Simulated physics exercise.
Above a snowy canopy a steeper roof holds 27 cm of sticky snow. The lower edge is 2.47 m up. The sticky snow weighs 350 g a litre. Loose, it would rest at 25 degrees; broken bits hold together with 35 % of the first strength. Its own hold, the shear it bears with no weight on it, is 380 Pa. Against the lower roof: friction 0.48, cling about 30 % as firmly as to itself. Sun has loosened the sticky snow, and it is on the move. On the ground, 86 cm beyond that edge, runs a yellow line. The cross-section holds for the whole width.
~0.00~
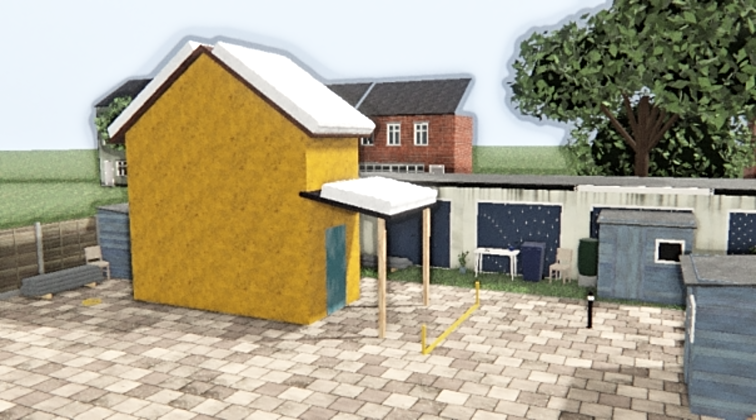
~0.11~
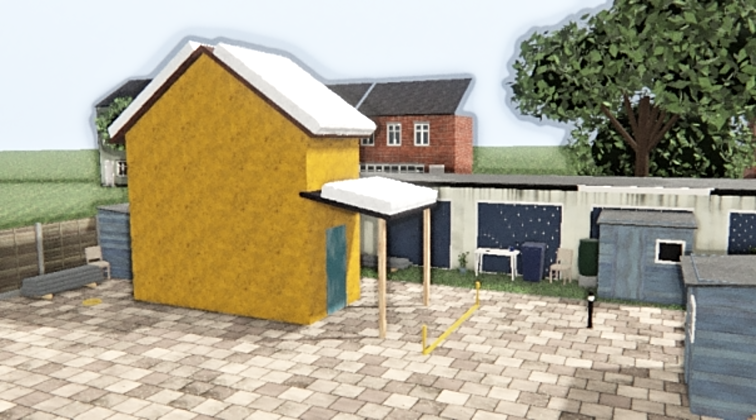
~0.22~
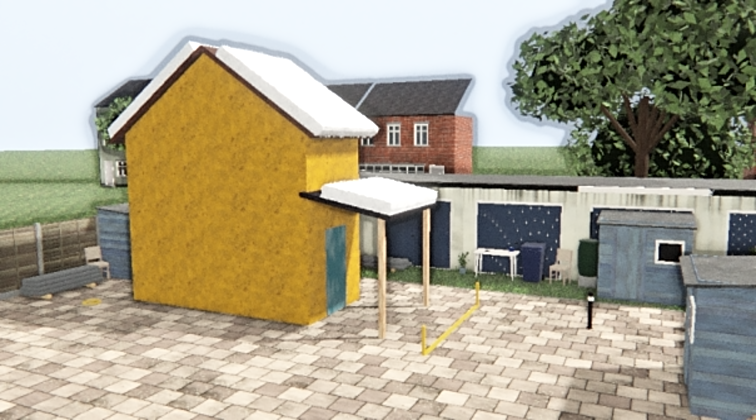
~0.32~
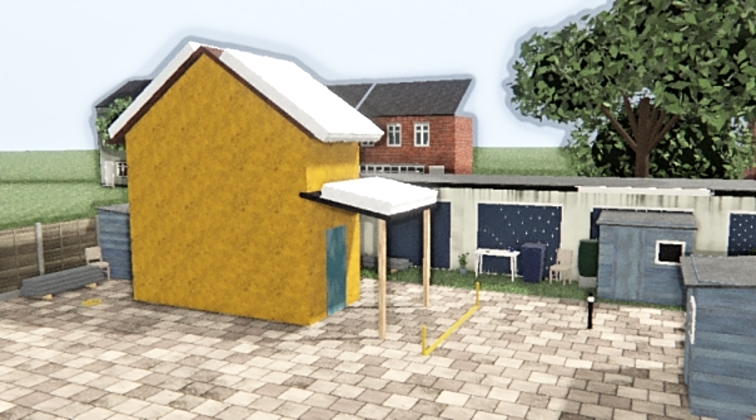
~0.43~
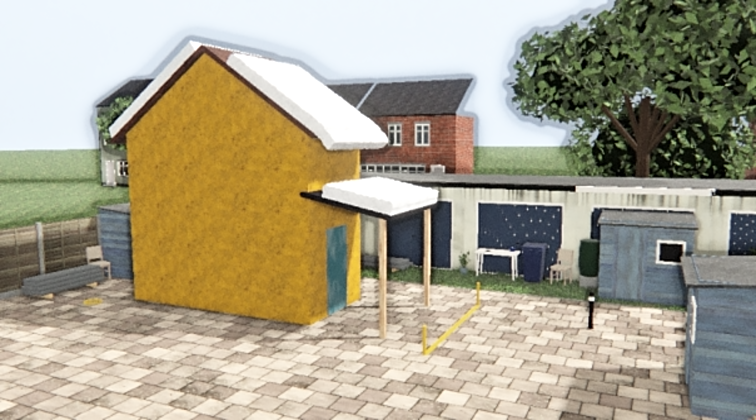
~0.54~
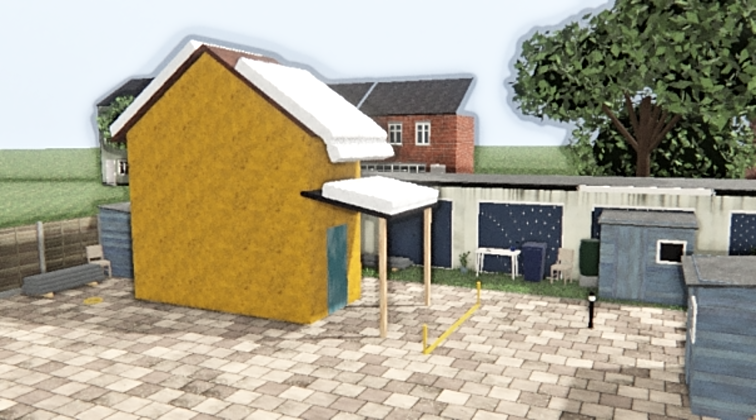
The thick white snow on the yellow building's steep roof slid slowly down to the right, baring a strip near the ridge, then poked out past the lower edge above the snowy canopy and began cracking.
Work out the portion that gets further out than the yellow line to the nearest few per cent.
About 63 %.
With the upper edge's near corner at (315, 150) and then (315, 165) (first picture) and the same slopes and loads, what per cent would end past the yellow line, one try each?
In that order: 60 %, 45 %.
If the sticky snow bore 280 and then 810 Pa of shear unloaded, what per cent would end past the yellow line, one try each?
In turn about 60 %, 60 %.
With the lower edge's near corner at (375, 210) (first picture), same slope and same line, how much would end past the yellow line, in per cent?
Then about 65 %.
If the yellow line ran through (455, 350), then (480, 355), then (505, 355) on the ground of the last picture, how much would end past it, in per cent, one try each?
In turn about 55 %, 50 %, 40 %.
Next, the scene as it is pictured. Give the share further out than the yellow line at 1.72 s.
About 55 %.
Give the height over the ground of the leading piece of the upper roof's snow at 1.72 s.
Roughly 0.0 m.
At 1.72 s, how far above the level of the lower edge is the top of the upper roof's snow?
About 0.6 m.
By 1.08 s, none is below the lower edge and 0 % is past the line.
By 1.72 s, 57 % is below the lower edge and 53 % is past the line.
By 2.36 s, 66 % is below the lower edge and 63 % is past the line.
By 3.00 s, 66 % is below the lower edge and 63 % is past the line.
By 3.40 s, at the end, 66 % is below the lower edge and 63 % is past the line.
